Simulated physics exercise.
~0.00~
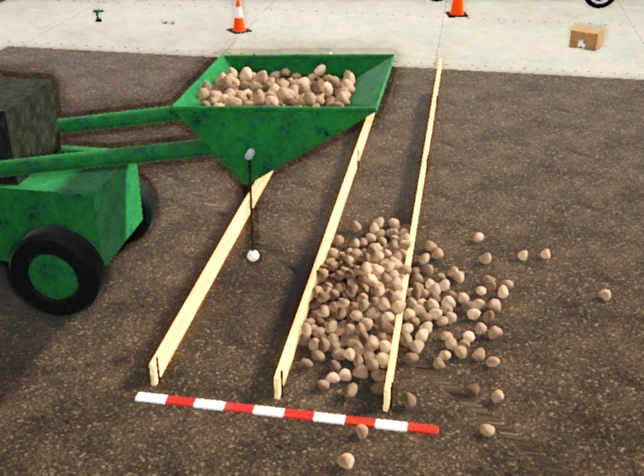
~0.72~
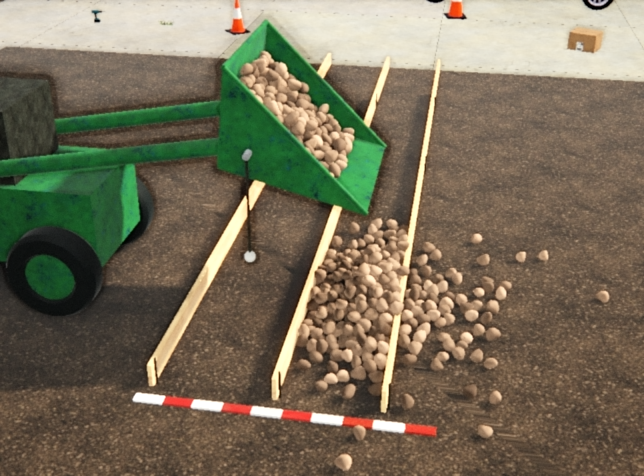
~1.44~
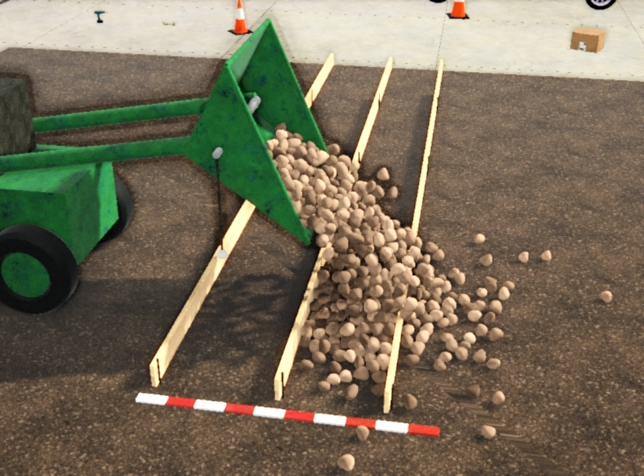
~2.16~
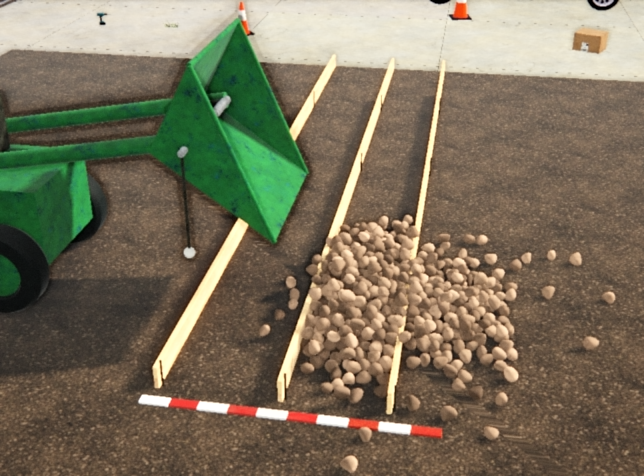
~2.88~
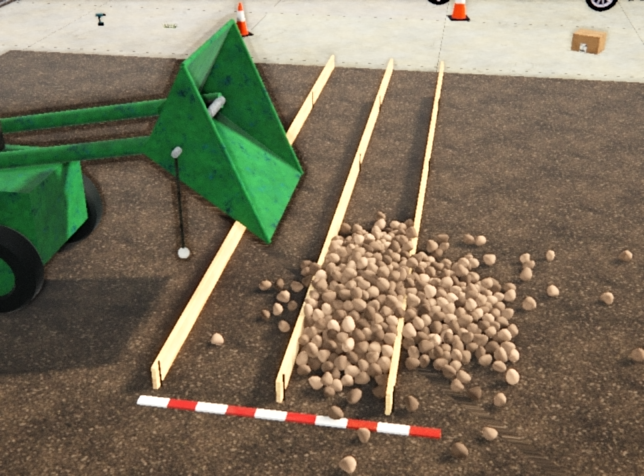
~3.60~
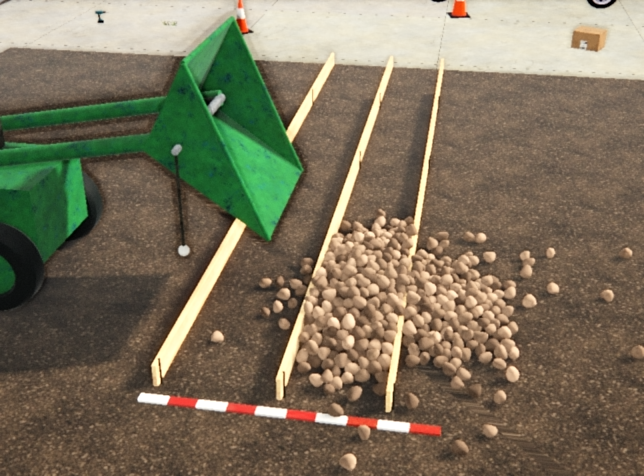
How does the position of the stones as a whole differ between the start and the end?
At the start many of the stones are up in the green bucket, with the rest heaped on the ground. At the end they all lie on the ground around the right-hand planks, so their middle is lower and slightly further right.
